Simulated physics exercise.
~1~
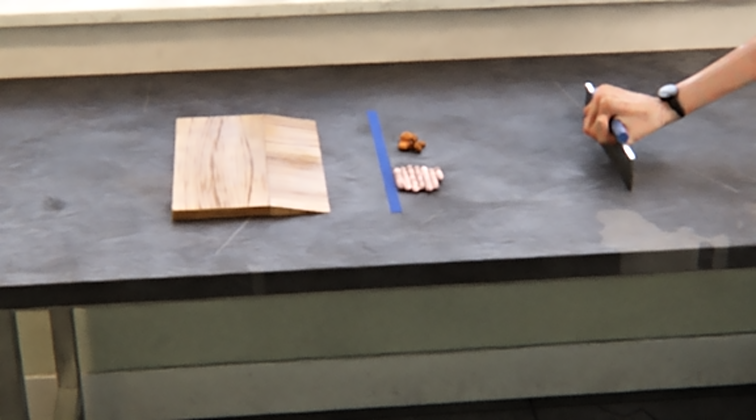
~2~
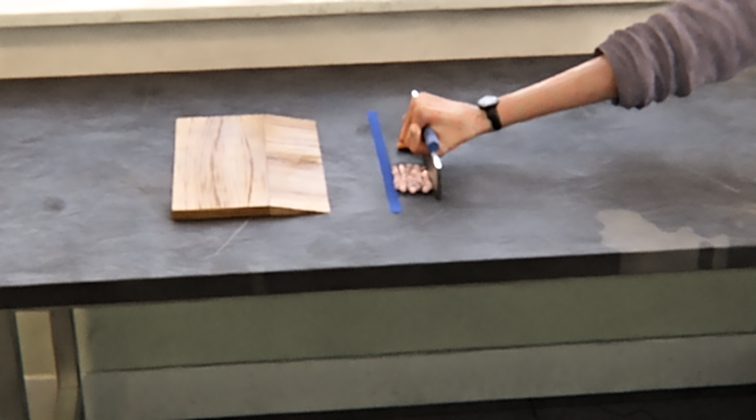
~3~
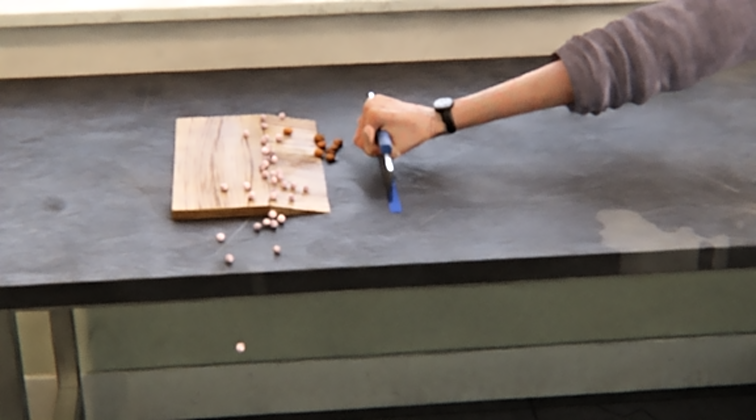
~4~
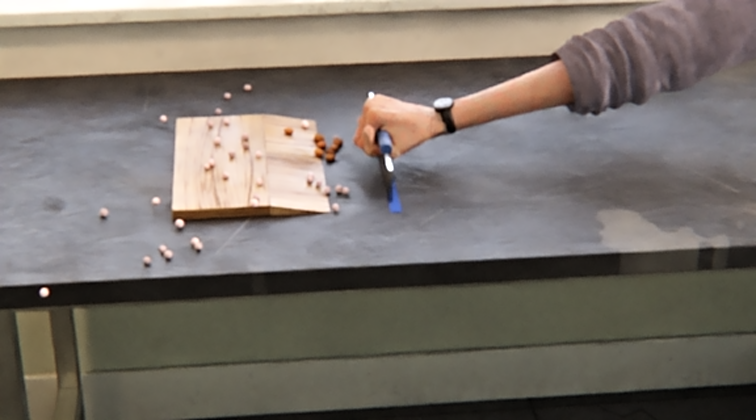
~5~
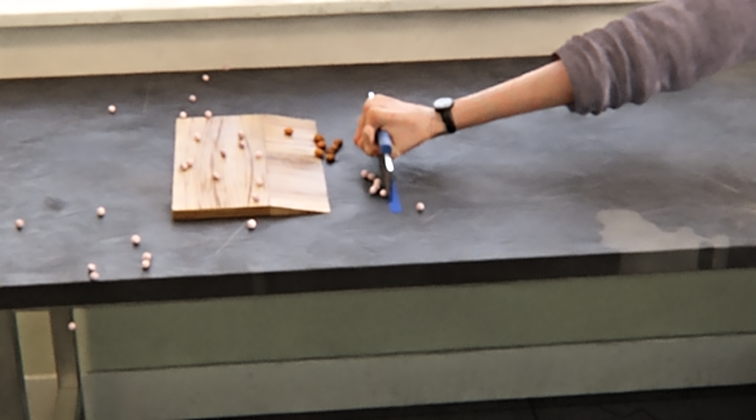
Small pink balls scattered over a low wooden ramp and across the dark table after a hand swept them left with a scraper, stopping at the blue tape, while a few rolled back and the brown pieces stayed clustered at the ramp's near edge.
